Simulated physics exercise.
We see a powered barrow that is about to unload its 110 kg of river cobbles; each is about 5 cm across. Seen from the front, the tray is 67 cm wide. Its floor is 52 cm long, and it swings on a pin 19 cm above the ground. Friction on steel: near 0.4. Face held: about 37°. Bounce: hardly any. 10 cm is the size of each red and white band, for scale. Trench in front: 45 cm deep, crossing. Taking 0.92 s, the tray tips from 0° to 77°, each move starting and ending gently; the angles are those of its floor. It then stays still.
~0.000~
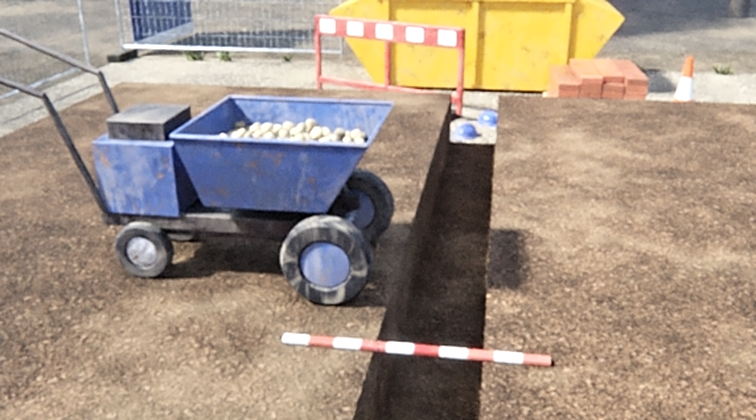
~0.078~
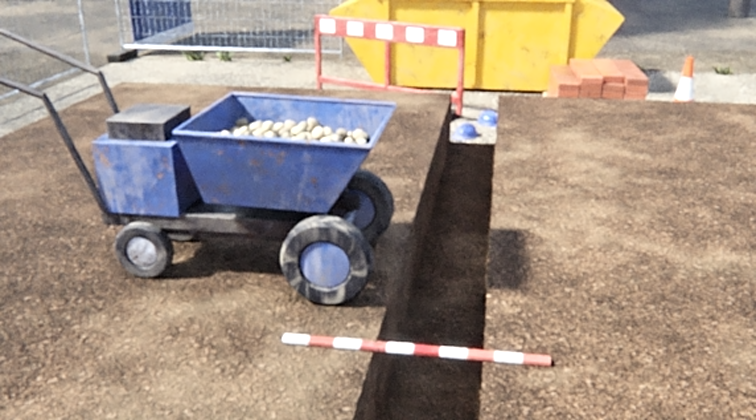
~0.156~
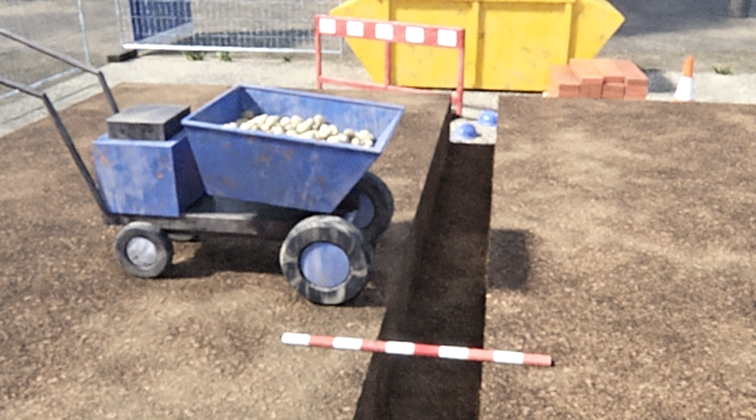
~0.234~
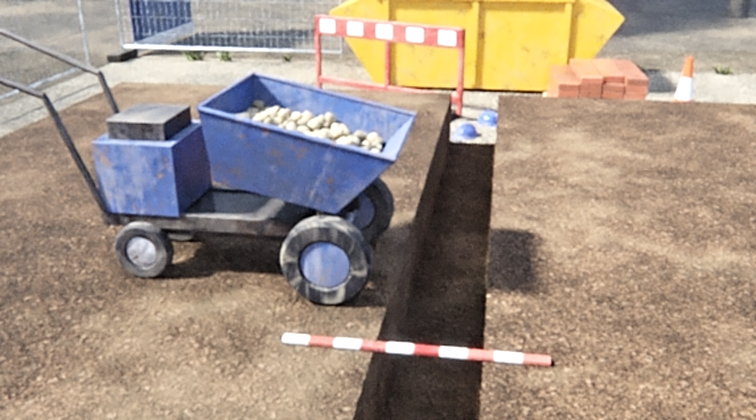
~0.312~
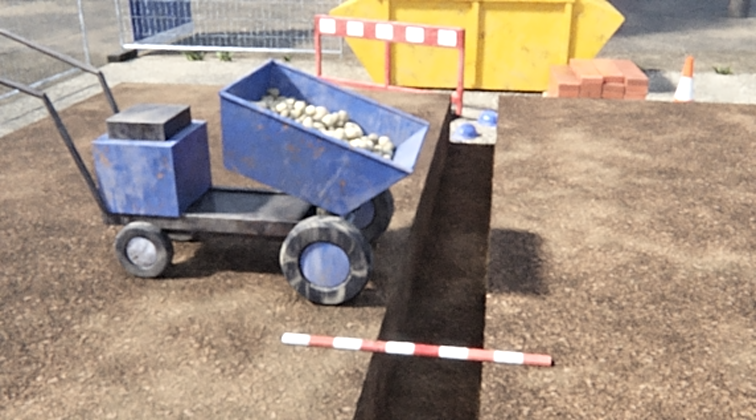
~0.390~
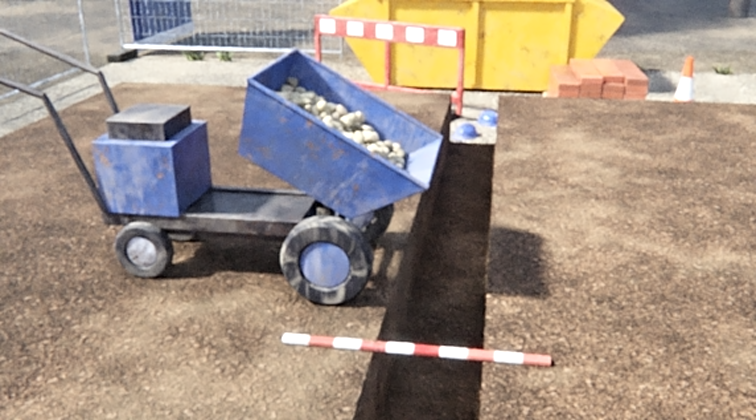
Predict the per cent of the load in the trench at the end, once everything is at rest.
Near 48 per cent.
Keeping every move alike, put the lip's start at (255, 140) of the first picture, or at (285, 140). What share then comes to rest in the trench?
First spot about 80, second spot about 100 per cent.
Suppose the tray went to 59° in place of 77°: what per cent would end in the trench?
It comes out at about 15 percent.
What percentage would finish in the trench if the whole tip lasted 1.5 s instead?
That would give about 50 percent.
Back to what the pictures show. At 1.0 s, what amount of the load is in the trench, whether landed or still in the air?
10 per cent or so by then.
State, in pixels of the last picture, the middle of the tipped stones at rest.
The tipped stones centre close to (499, 277).
After 0.7 s the floor is at 65°; 100 % in the tray; the foremost stones are at (451, 214).
After 1.0 s the floor is at 77°; 66 % in the tray, 8 % in the trench, 26 % past the trench; the foremost stones are at (554, 276).
After 1.4 s the floor is at 77°; 26 % in the tray, 21 % in the trench, 53 % past the trench; the foremost stones are at (672, 273).
After 3.3 s the floor is at 77°; 0 % in the tray, 48 % in the trench, 52 % past the trench; the foremost stones are past the picture's edge.
